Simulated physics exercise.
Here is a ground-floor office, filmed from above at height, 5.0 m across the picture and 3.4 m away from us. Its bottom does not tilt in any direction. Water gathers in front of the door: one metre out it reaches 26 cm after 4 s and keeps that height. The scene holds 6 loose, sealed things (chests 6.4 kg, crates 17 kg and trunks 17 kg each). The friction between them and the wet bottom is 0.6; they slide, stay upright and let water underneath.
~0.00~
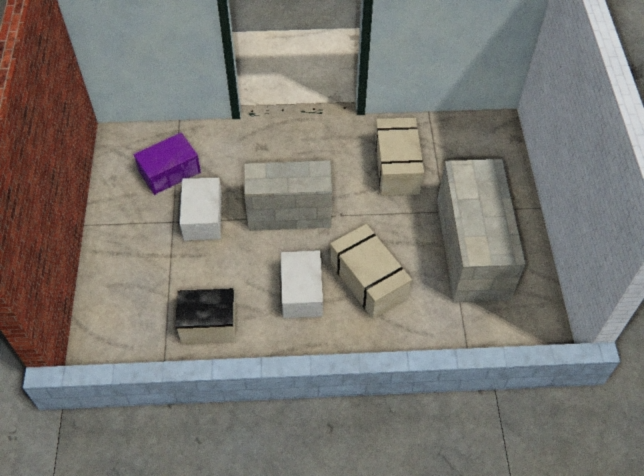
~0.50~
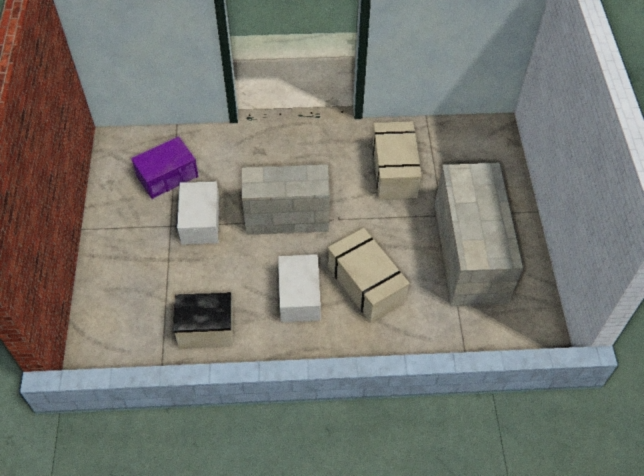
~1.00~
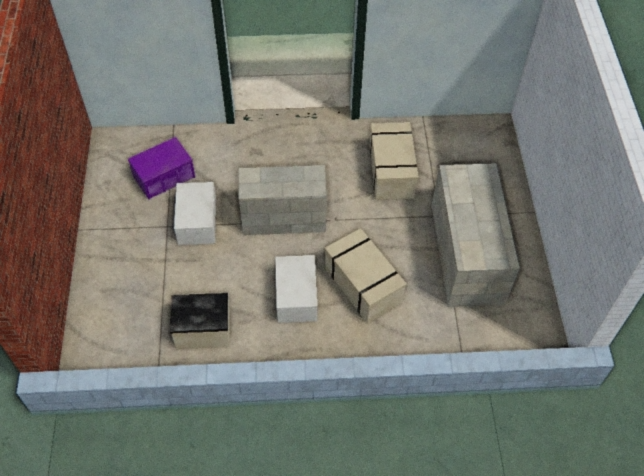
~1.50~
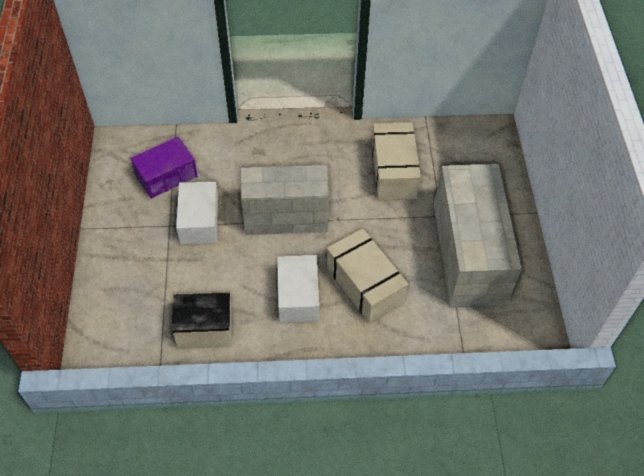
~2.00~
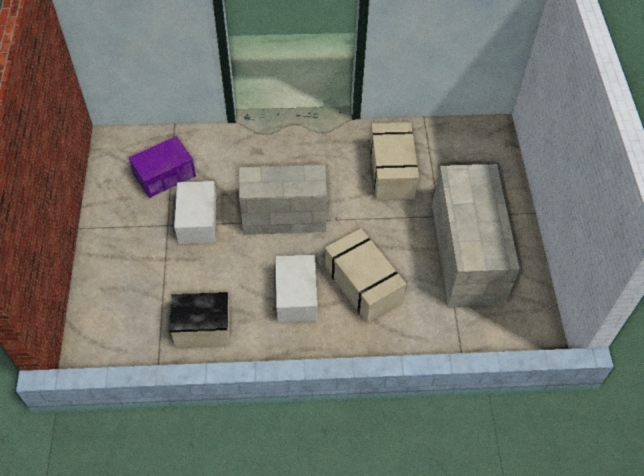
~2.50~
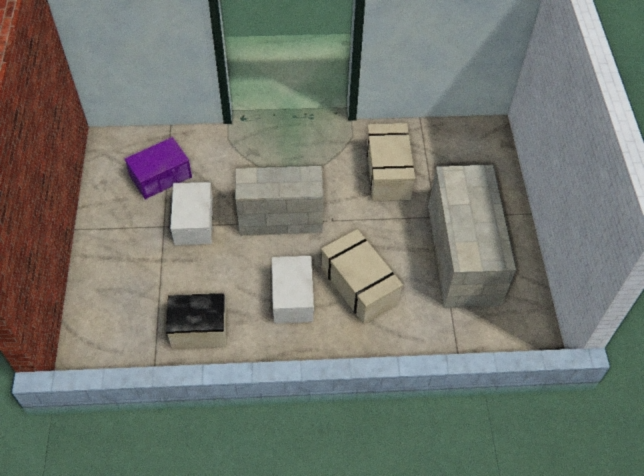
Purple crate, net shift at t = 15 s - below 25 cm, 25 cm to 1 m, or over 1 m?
25 cm to 1 m.
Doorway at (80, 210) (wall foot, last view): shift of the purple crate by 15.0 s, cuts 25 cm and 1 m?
Then the purple crate travels far.
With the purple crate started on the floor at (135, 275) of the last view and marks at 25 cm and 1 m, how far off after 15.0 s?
Result: It drifts a great deal.
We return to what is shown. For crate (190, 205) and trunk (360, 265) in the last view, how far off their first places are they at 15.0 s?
The first is 40 cm from its start, the second 40 cm.
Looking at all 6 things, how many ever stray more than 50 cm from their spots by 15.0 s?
It works out to 5.
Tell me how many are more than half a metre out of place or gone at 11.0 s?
4.
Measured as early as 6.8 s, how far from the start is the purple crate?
Roughly 20 centimetres by that point.
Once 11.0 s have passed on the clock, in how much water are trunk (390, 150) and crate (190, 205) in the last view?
8 and 11 cm.
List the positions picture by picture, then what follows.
In the first frame, the purple crate at (166, 155), on the bottom; water covers 0.0 m2; 0 of 6 have shifted.
In the second frame, the purple crate at (163, 159) rests on the ground; 0.0 m2 under water; 0 of 6 have shifted.
In the third frame, the purple crate at (160, 159), on the bottom; water covers 0.0 m2; 0 of 6 have shifted.
In the fourth frame, the purple crate at (162, 159) rests on the ground; water covers 0.0 m2; 0 of 6 have shifted.
In the fifth frame, the purple crate at (161, 158), on the bottom; water covers 0.2 m2; 0 of 6 have shifted.
In the sixth frame, the purple crate at (157, 159) rests on the ground; 0.9 m2 under water; 0 of 6 have shifted.
After 3.5 s the purple crate is near (157, 159), 0.0 m from its start, aground; 0 afloat.
After 6.8 s the purple crate is near (143, 147), 0.2 m from its start, aground; 2 afloat.
After 11.0 s the purple crate is near (152, 137), 0.3 m from its start, afloat; 6 afloat.
After 15.0 s the purple crate is near (180, 128), 0.4 m from its start, afloat; 6 afloat.
